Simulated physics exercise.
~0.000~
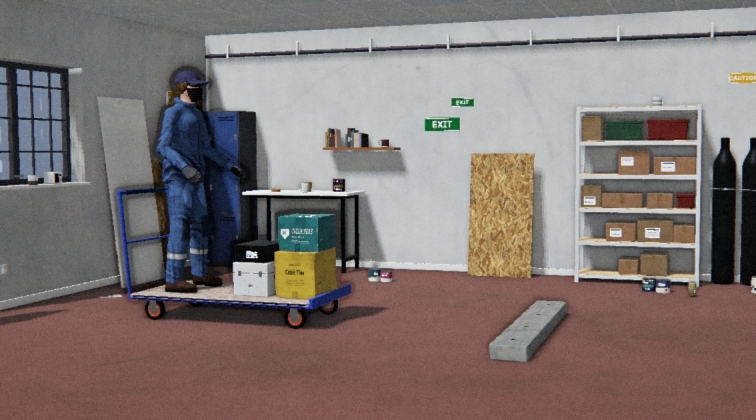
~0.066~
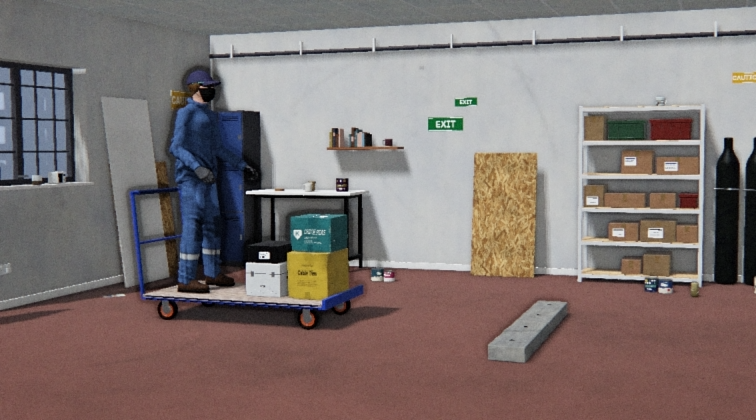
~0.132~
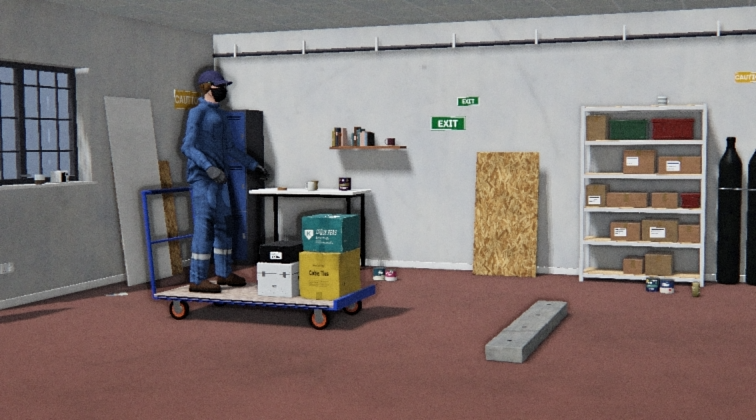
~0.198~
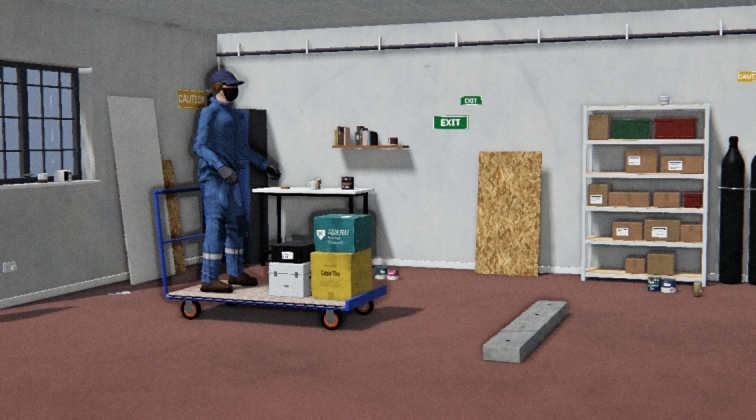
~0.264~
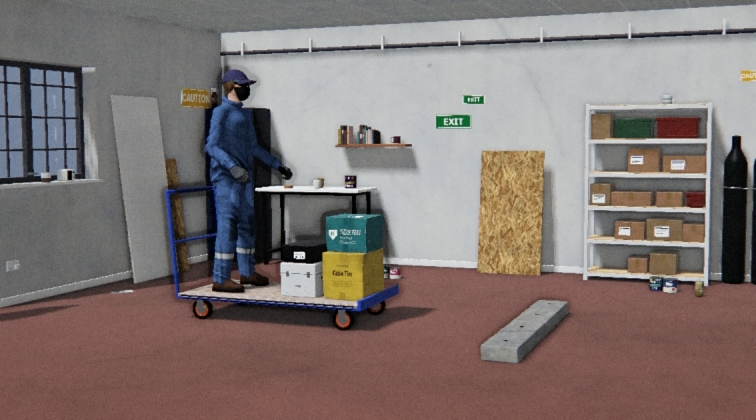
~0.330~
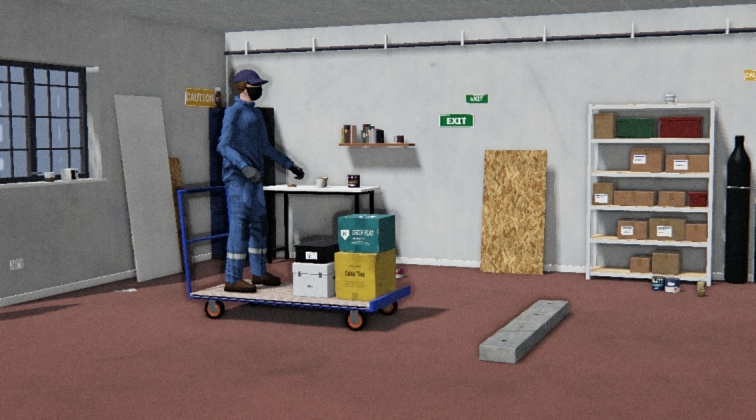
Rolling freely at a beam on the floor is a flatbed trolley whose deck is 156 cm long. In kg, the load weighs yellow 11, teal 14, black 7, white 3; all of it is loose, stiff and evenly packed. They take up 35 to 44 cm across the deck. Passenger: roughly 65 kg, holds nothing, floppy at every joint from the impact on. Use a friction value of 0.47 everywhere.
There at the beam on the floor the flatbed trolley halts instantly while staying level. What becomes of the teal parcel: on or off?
Outcome: Over the edge.
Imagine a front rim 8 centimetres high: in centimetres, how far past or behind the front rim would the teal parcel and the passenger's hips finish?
Rest positions from the front rim: Teal 30 cm past; hips 70 cm behind.
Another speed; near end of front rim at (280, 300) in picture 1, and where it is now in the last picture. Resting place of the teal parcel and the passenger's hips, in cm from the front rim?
Rest points: Teal at 70 cm past, hips at 0 cm behind.
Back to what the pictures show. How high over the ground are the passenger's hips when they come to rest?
The hips come to rest about 65 cm above the ground.
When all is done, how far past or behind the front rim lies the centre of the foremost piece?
Roughly 30 centimetres beyond the front rim.
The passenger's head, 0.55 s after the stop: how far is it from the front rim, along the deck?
About 20 cm behind the front rim.
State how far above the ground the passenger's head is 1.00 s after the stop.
Roughly 70 cm above the ground.
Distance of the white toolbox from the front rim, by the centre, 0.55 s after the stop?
Roughly 50 cm short of the front rim.
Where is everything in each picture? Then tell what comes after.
The first picture shows teal parcel (307, 232), yellow carton (306, 272), rim corner (311, 304); 153 cm short of the stop.
The second picture shows teal parcel (320, 233), yellow carton (319, 273), rim corner (323, 305); 143 cm short of the stop.
The third picture shows teal parcel (331, 233), yellow carton (330, 273), rim corner (335, 305); 133 cm short of the stop.
The fourth picture shows teal parcel (343, 233), yellow carton (342, 273), rim corner (347, 306); 123 cm short of the stop.
The fifth picture shows teal parcel (355, 233), yellow carton (354, 273), rim corner (359, 306); 113 cm short of the stop.
The sixth picture shows teal parcel (367, 233), yellow carton (366, 273), rim corner (371, 307); 103 cm short of the stop. Speed about 1.5 m/s.
Impact comes at 1.01 s.
After 1.56 s the teal parcel is 32 cm past the rim, tilted 85°, near (568, 298) in the last picture's view.
After 2.01 s the teal parcel is 33 cm past the rim, tilted 90°, near (570, 315) in the last picture's view.
When all is still (2.7 s), past the rim, teal parcel; behind it, yellow carton, black tote, white toolbox and the passenger's hips.
